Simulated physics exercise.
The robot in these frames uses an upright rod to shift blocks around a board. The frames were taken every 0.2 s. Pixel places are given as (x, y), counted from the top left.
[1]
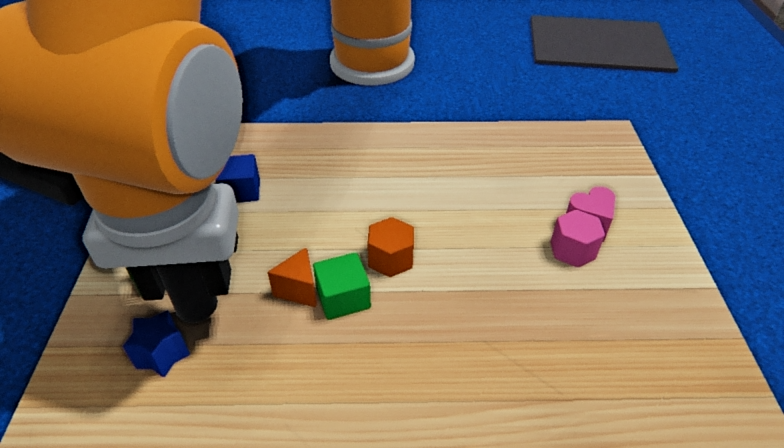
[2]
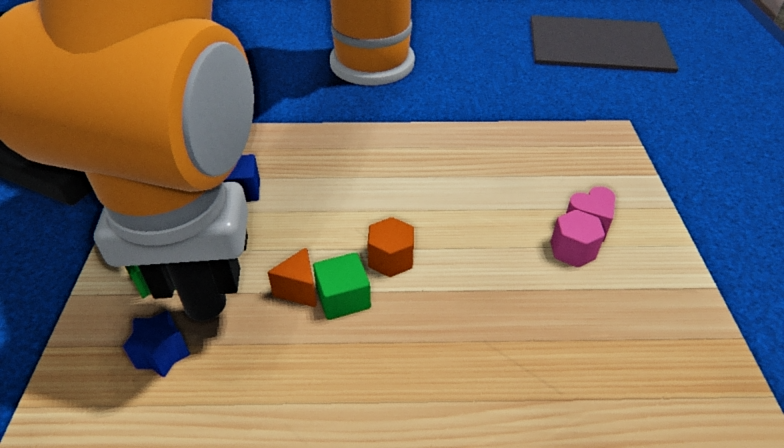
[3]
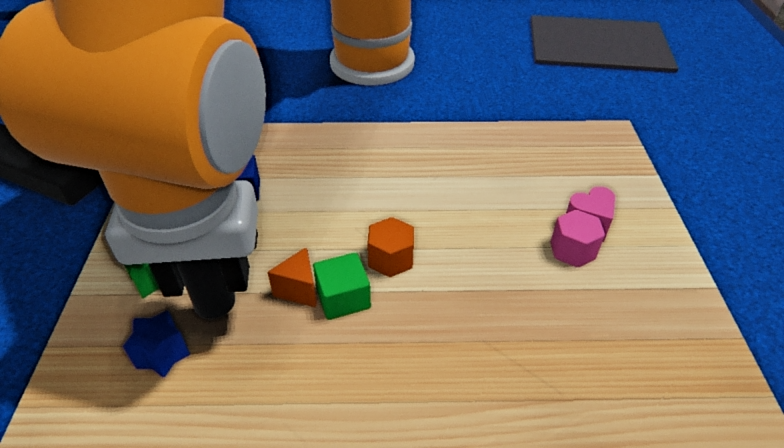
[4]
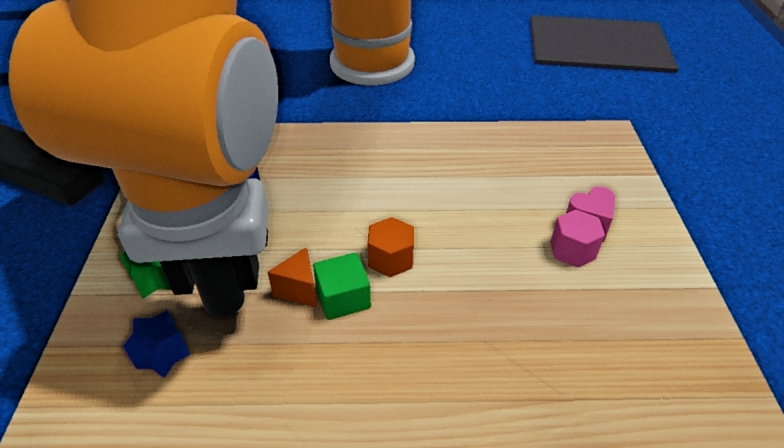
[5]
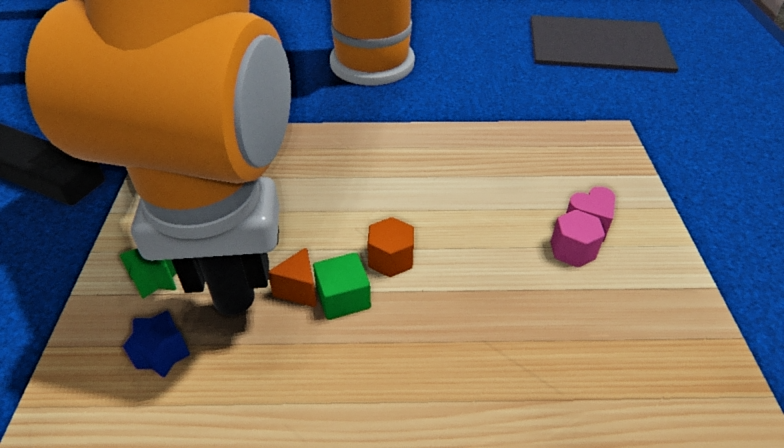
An orange robot arm slid its dark rod slowly to the right, away from the blue star-shaped block and closer to the orange triangle, while all the coloured blocks on the wooden board stayed still.
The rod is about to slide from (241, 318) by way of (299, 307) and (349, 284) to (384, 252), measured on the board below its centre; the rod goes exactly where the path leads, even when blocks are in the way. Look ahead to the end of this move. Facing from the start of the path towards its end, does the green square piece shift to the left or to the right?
Gets pushed right.
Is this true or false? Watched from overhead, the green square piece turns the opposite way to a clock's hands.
It is false.
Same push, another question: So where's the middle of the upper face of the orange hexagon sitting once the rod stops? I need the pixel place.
Around pixel (421, 216).
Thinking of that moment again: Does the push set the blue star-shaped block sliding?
Short answer: No.
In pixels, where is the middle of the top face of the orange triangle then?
Its top middle will sit at (328, 240).
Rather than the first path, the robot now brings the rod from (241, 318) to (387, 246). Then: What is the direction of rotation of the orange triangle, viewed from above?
Spin direction: Counter-clockwise.
On the path given first. One third of the way, rod at (296, 290); orange triangle at (304, 256); green square piece at (343, 270), turned 10° clockwise.
Two thirds of the way, rod at (348, 266); orange triangle at (325, 241), turned 60° anticlockwise; green square piece at (390, 260), turned 25° clockwise; orange hexagon at (404, 227), turned 25° anticlockwise.
At the end, rod at (384, 234); blue star-shaped block in place; orange triangle at (328, 240), turned 70° anticlockwise; green square piece at (408, 259), turned 45° clockwise; orange hexagon at (421, 216), turned 25° anticlockwise.
